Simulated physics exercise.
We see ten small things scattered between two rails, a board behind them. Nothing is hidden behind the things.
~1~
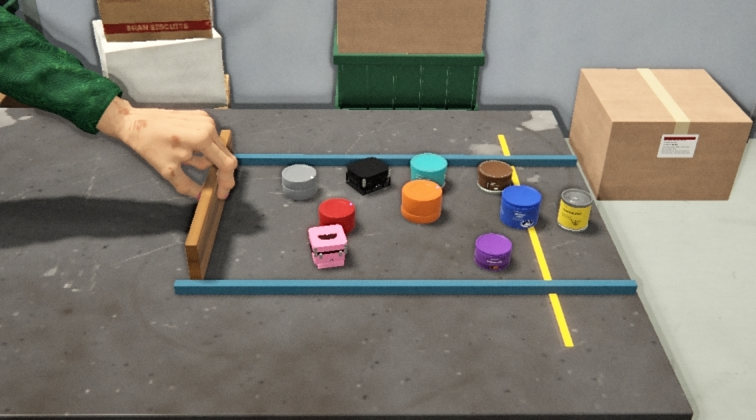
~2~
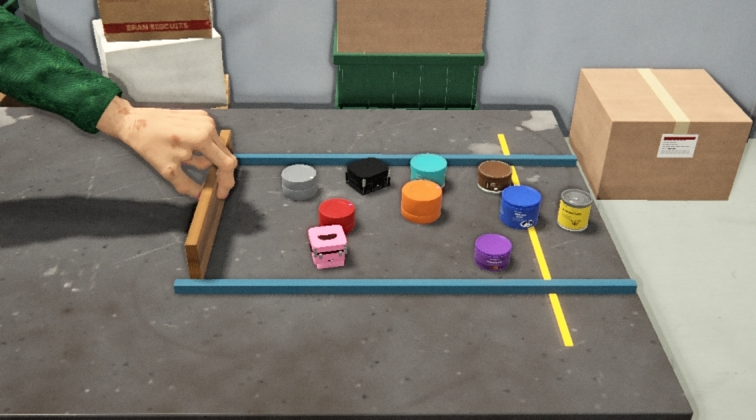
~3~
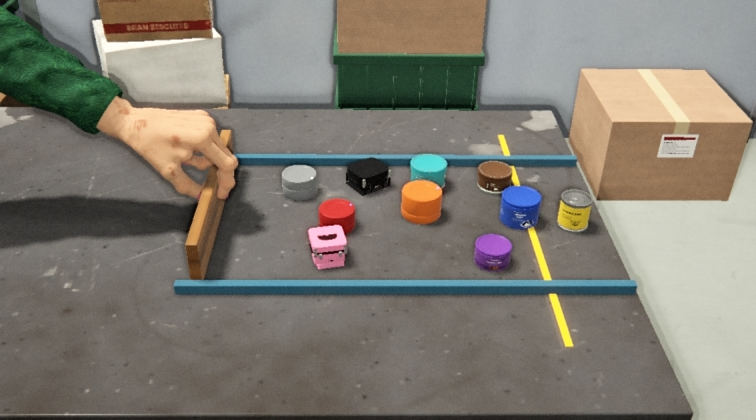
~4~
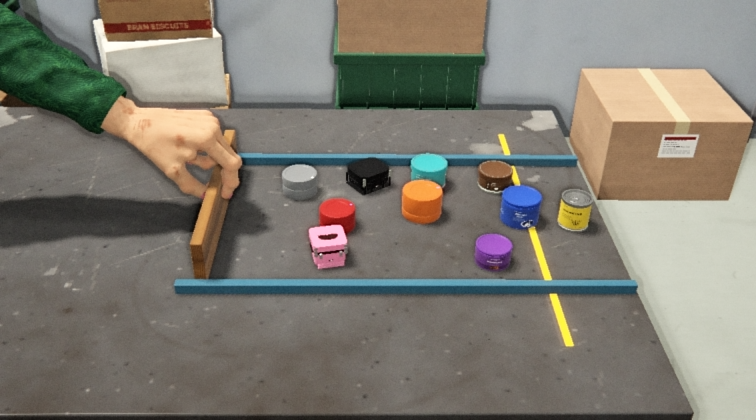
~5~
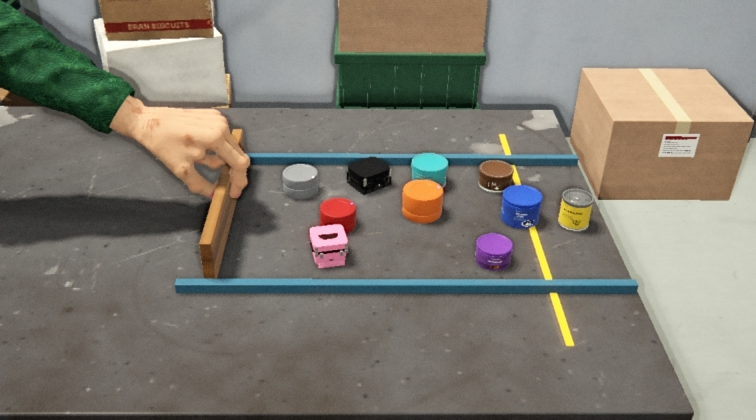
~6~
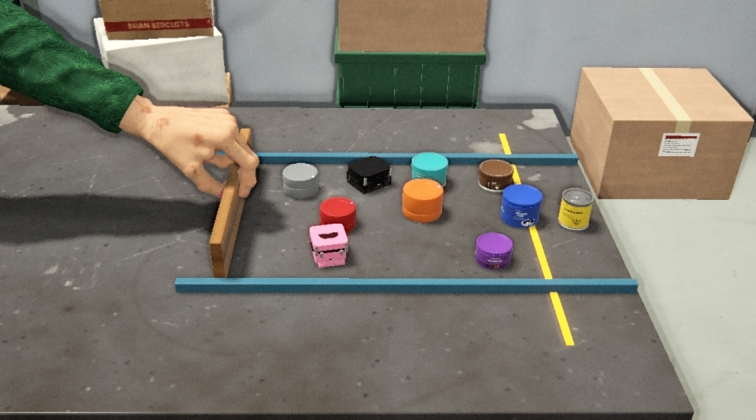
On a dark, worn tabletop, ten small, colourful containers sit scattered between two blue rails, with a yellow strip crossing near the right end. A hand in a green sleeve holds a wooden board still at the left, then slides it slightly right, while the containers barely move, if at all.
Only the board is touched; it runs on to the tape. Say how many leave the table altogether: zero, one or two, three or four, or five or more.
In the end the number that fall off is one or two.
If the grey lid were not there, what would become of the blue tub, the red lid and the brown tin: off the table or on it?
The blue tub survives, the red lid does not fall, the brown tin is lost.
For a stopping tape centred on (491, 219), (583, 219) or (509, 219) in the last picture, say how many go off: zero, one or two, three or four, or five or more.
For each place: No fall at all; five or more; none.
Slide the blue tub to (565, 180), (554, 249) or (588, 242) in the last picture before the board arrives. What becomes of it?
In that order, it is lost; goes over; is lost.
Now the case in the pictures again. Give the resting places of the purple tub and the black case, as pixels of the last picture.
First (593, 252), then (530, 167).
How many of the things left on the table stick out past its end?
It comes to 0.
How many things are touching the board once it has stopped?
The number is 5.
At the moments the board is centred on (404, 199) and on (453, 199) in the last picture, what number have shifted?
By then 6, and 9.
Soon after, none off yet; yellow pot at rest near (576, 210); blue tub at rest near (521, 206); brown tin at rest near (496, 176).
Then, none off yet; yellow pot moving near (582, 211); blue tub moved about its own width near (546, 209); brown tin moved well along near (554, 178).
By the end, the number that fall off is one or two; fallen, brown tin and yellow pot.
